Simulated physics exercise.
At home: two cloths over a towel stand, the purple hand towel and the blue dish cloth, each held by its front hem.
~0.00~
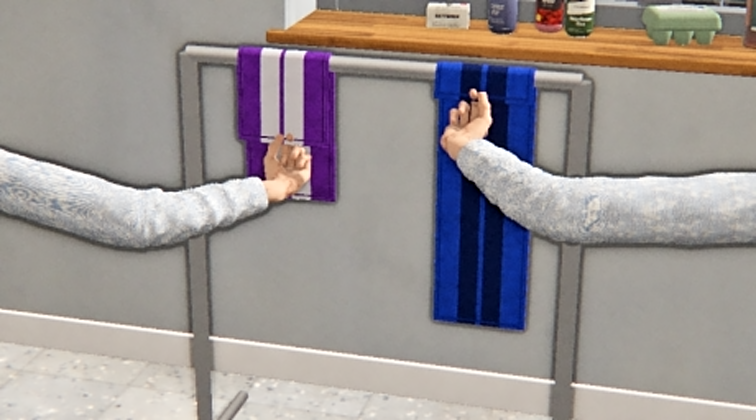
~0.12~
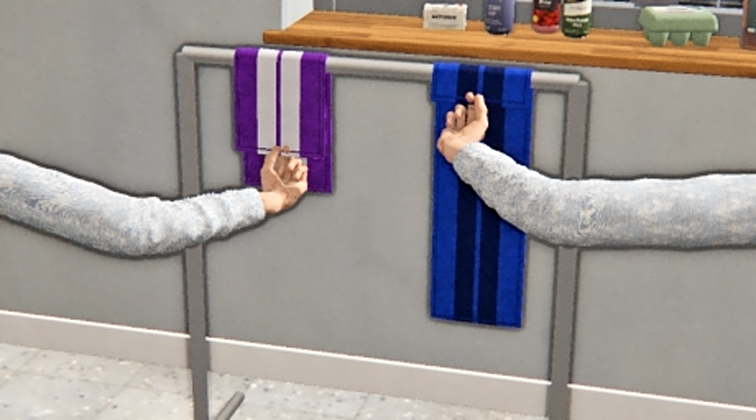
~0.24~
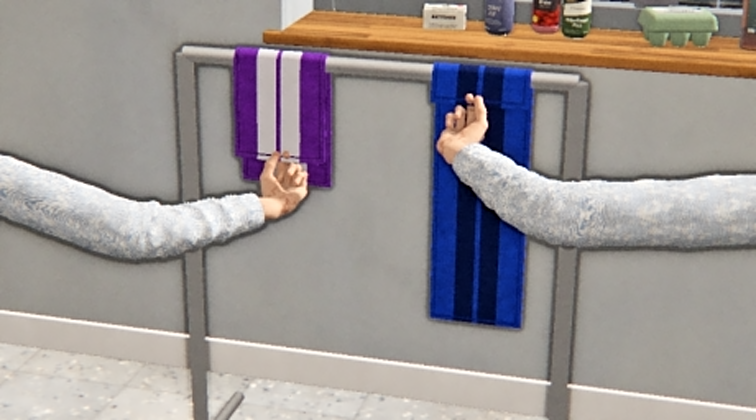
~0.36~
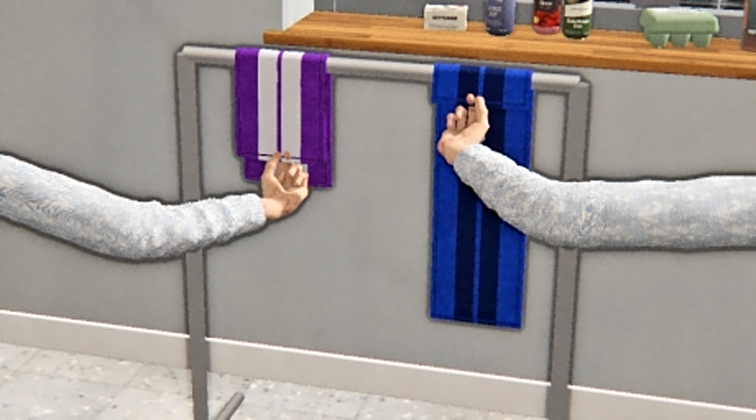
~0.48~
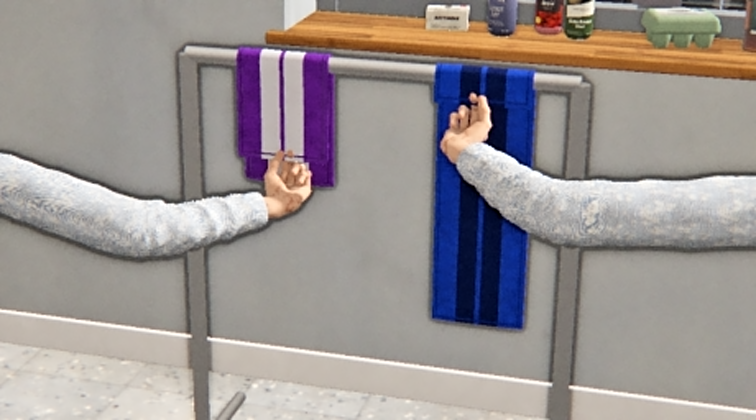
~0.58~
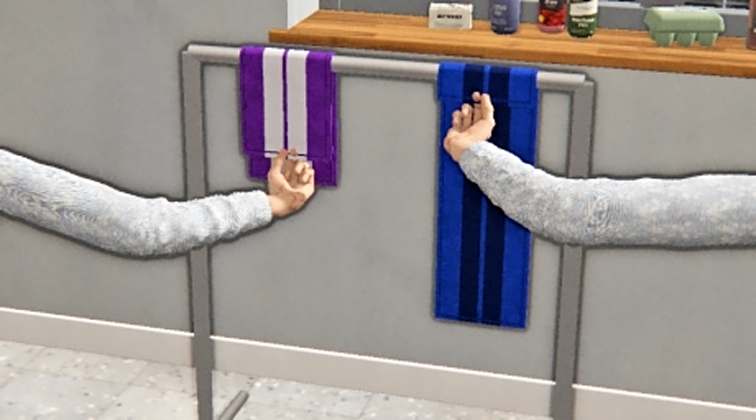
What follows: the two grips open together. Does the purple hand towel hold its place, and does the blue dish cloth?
Outcome: The purple hand towel stays on. The blue dish cloth slips to the floor.
After 1.04 s, hand towel as it was left; dish cloth clear of the rail and dropping near (477, 407).
After 1.50 s, hand towel as it was left; dish cloth in a heap on the floor.
In the end, hand towel as it was left; dish cloth in a heap on the floor. The purple hand towel hangs there and the blue dish cloth is pulled off by its long side.
